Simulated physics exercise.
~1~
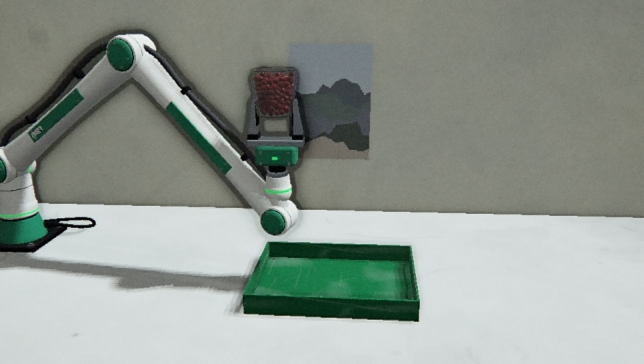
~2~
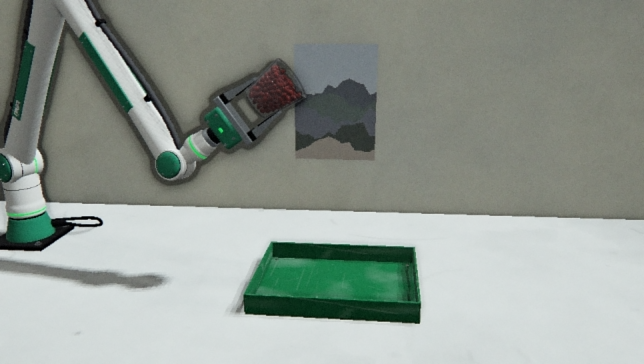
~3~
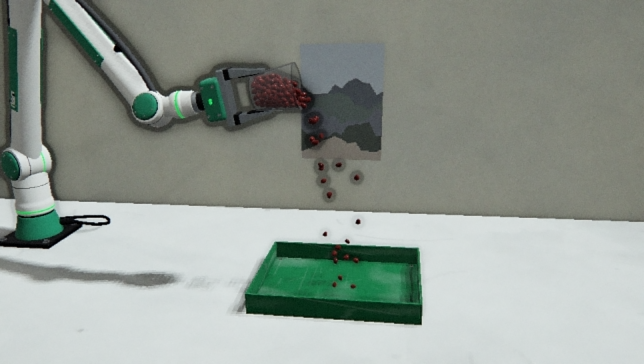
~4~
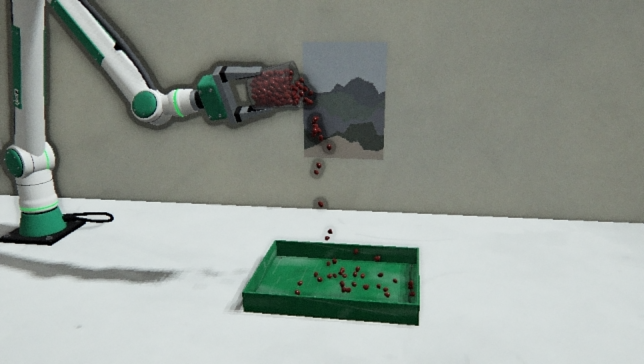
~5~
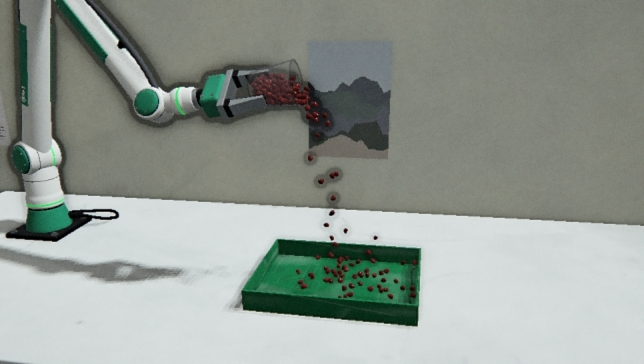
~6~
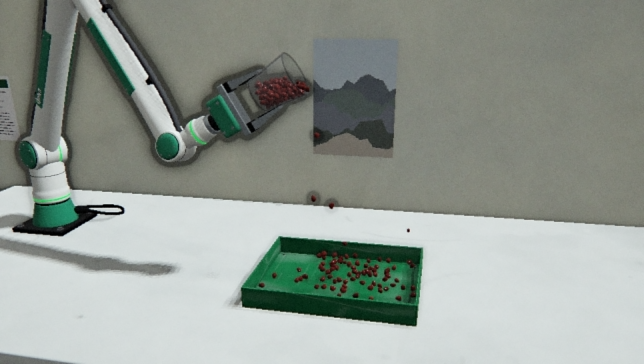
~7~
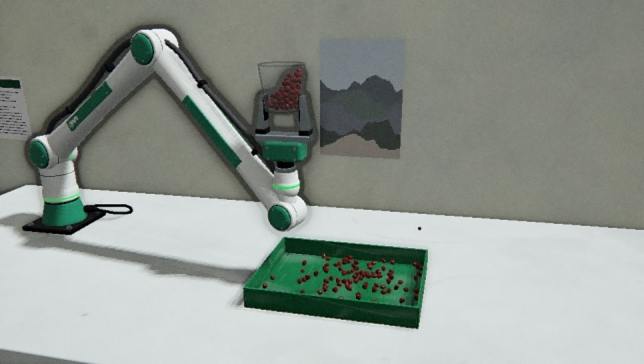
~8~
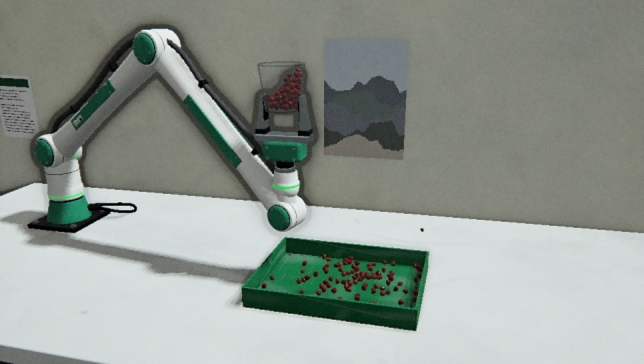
A white and green robot arm tipped a clear container of dark red beans, spilling them into a green tray on the table, then swung it back upright, leaving many beans scattered across the tray and plenty still in the container.
